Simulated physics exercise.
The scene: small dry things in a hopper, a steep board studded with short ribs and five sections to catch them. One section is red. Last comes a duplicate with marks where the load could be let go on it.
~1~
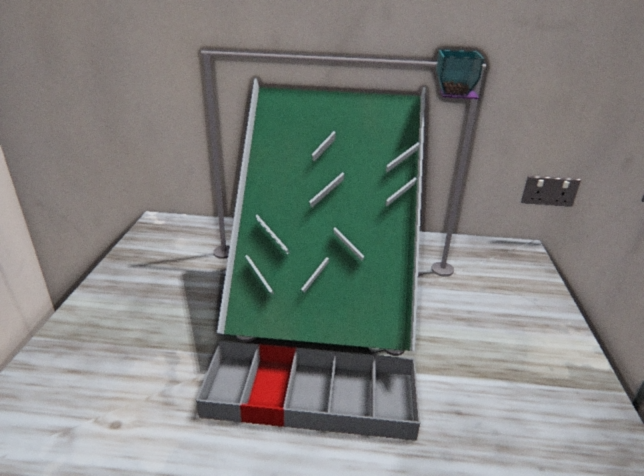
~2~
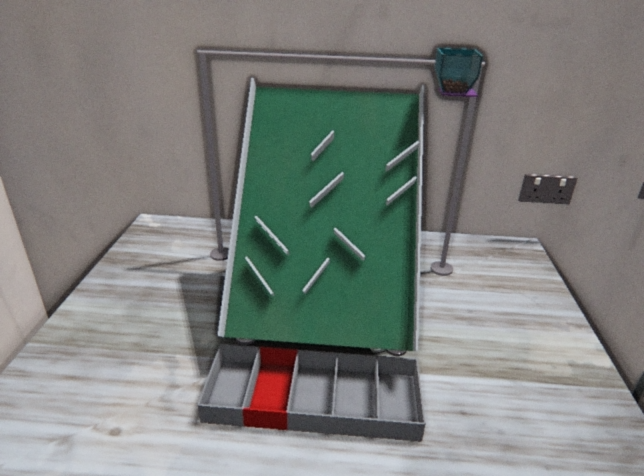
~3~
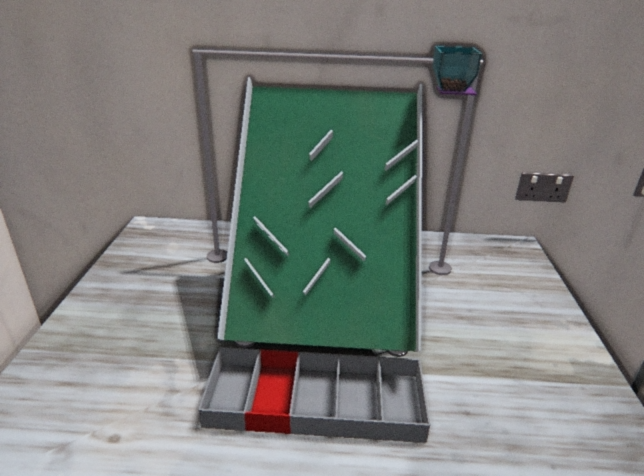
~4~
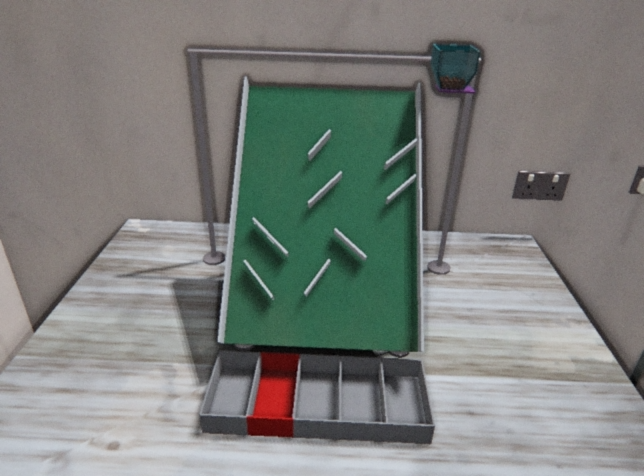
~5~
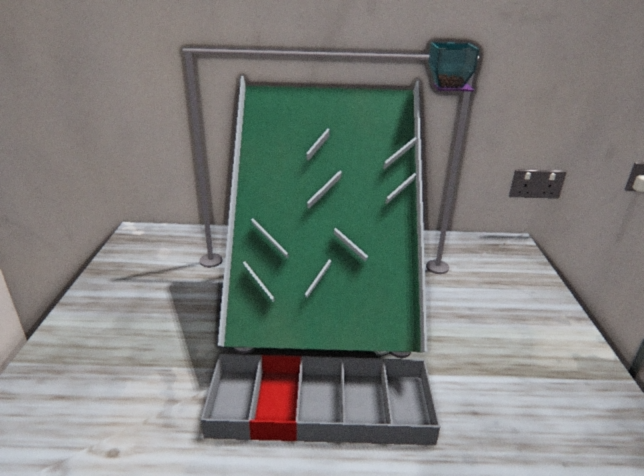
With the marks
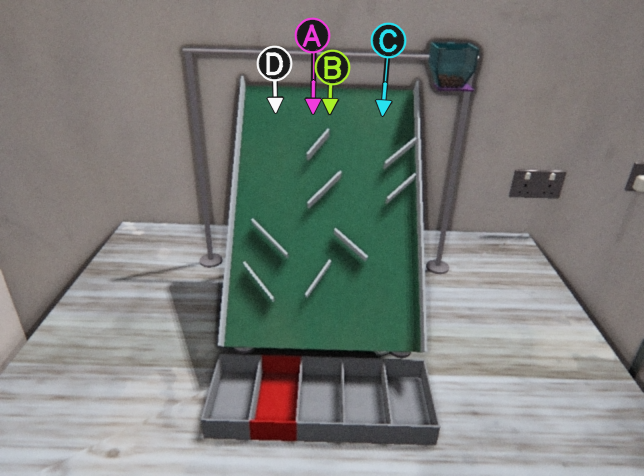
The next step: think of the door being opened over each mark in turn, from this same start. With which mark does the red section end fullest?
Take A.
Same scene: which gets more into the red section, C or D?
Here it is mark D.
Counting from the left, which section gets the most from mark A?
The second from the left.
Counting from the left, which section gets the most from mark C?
The fifth.
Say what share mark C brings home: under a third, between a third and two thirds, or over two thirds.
Under a third.
On the marked copy, mark A meets the board at (313, 108); mark B meets the board at (329, 108); mark C meets the board at (382, 110); mark D meets the board at (275, 107).
With A, close to half in the red section, close to a quarter in other sections, close to a quarter outside the box.
With B, close to a third in the red section, close to a third in other sections, close to a quarter outside the box.
With C, a small share in the red section, close to two thirds in other sections, close to a quarter outside the box.
With D, close to a third in the red section, close to a third in other sections, close to a quarter outside the box.
